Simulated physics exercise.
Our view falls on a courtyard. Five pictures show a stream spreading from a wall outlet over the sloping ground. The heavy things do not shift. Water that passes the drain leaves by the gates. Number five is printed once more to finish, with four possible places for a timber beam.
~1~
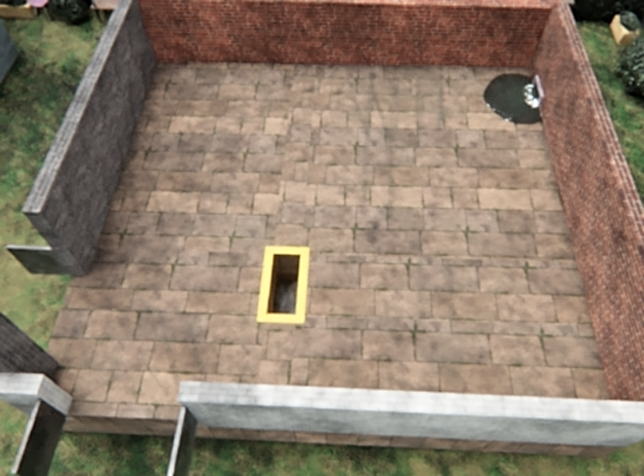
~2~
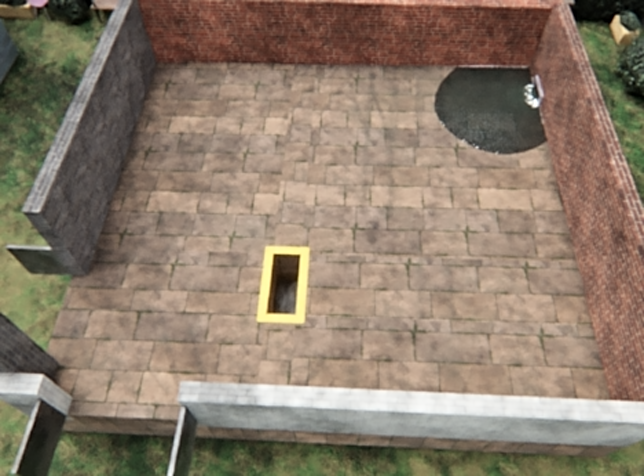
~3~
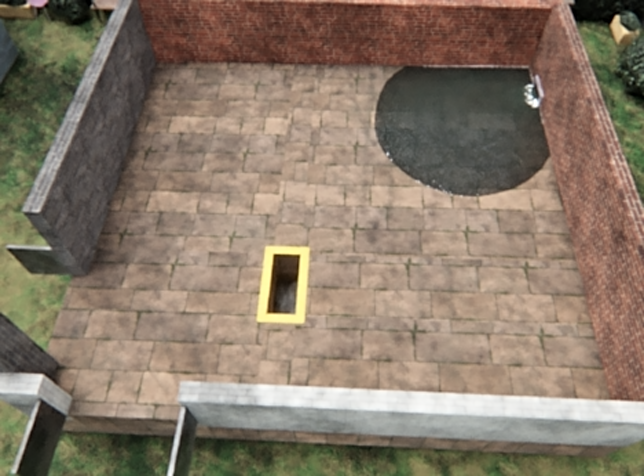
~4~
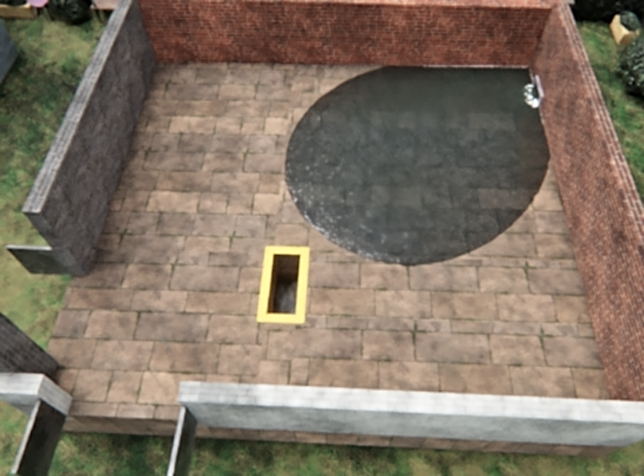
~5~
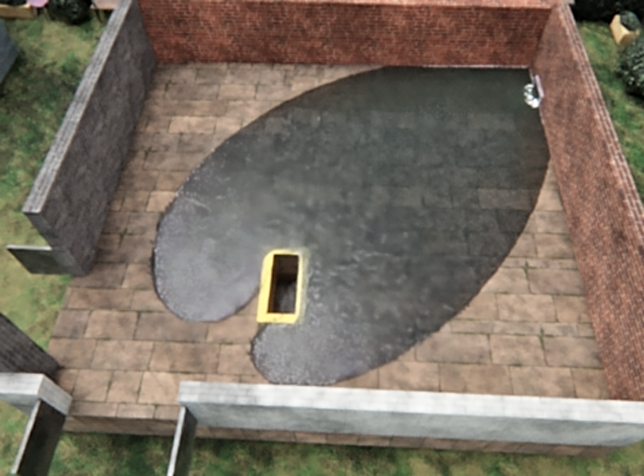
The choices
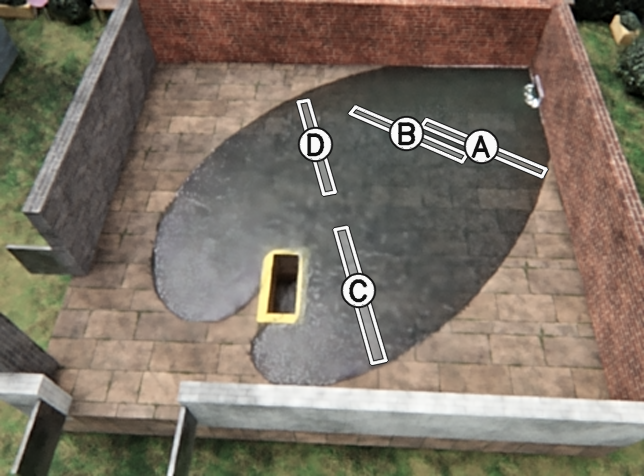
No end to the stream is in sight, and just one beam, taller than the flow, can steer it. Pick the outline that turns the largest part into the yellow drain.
D beats the others.
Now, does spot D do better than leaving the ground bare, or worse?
It is better.
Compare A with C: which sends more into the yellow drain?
The answer is C.
On the marked copy, A from (424, 122) to (543, 172); B from (352, 110) to (464, 158); C from (340, 228) to (379, 361); D from (303, 101) to (329, 193).
With A, about 7 % of the stream goes into the yellow drain, about 93 % out by the gates.
With B, about 6 % of the stream goes into the yellow drain, about 94 % out by the gates.
With C, about 14 % of the stream goes into the yellow drain, about 86 % out by the gates.
With D, about 35 % of the stream goes into the yellow drain, about 64 % out by the gates.
